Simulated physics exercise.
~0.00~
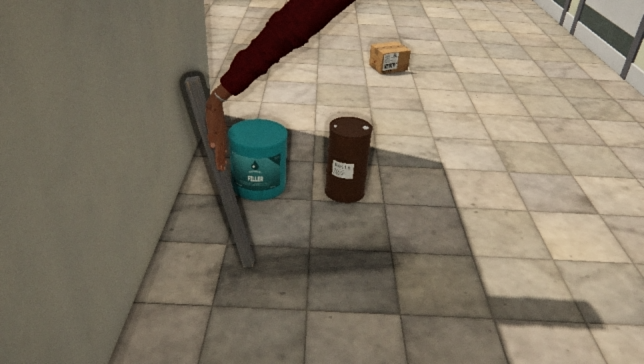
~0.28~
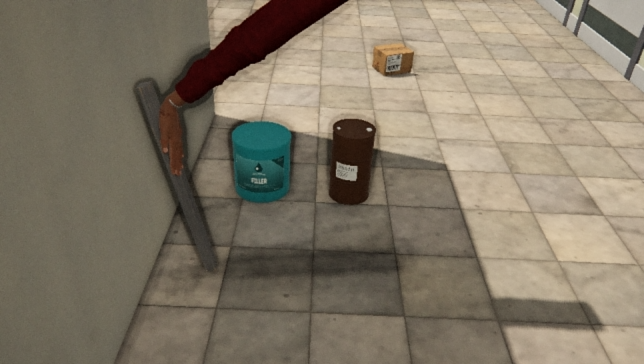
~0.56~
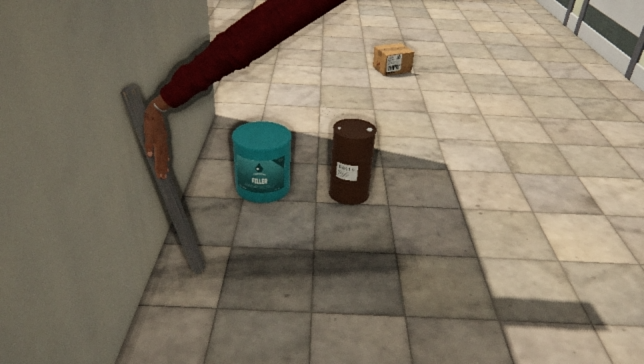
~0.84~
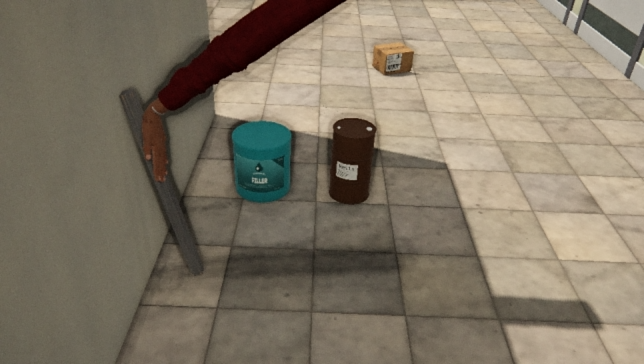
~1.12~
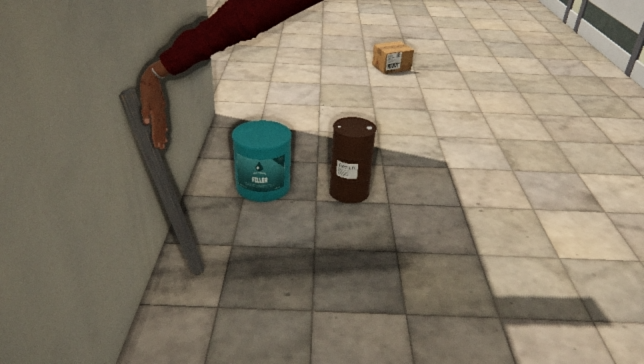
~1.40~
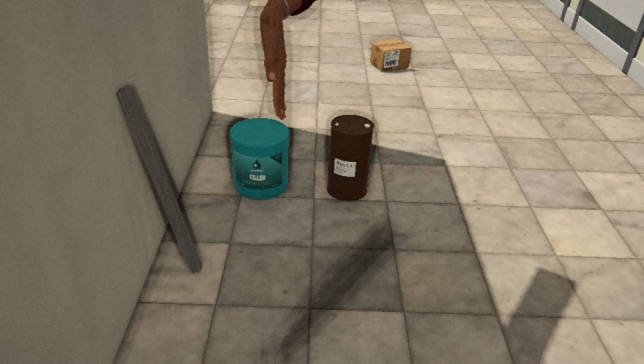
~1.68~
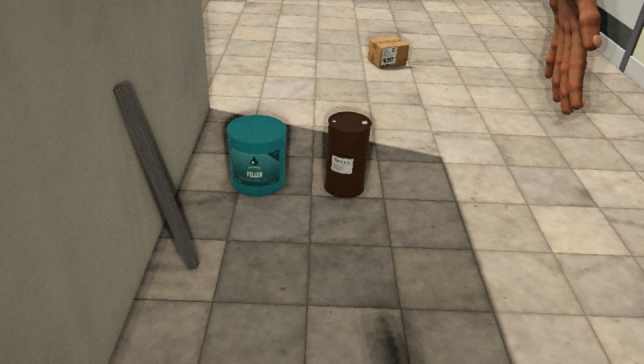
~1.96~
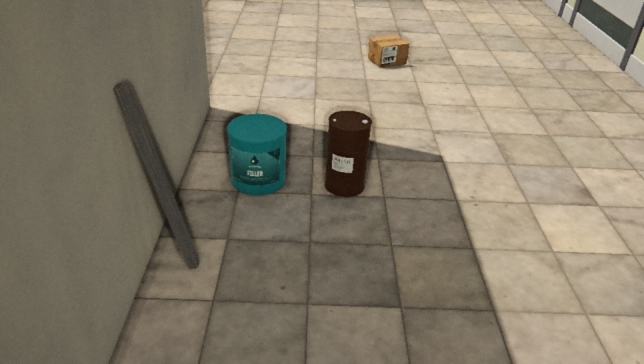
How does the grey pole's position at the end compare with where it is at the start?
At the start the grey pole is held slanting close beside the turquoise pail. By the end it is farther to the left, leaning against the wall on its own.
To begin with, a hand at the end of a dark red sleeve holds a grey pole upright at a slant beside a bare wall, with a turquoise pail, a brown canister and a small cardboard box on the tiled floor. The hand moves the pole left until it leans against the wall, and holds it there briefly. Then the fingers open and let go, and the arm draws back, swinging across to the right and out of view. The pole stays leaning against the wall, while the pail and canister remain standing in place.
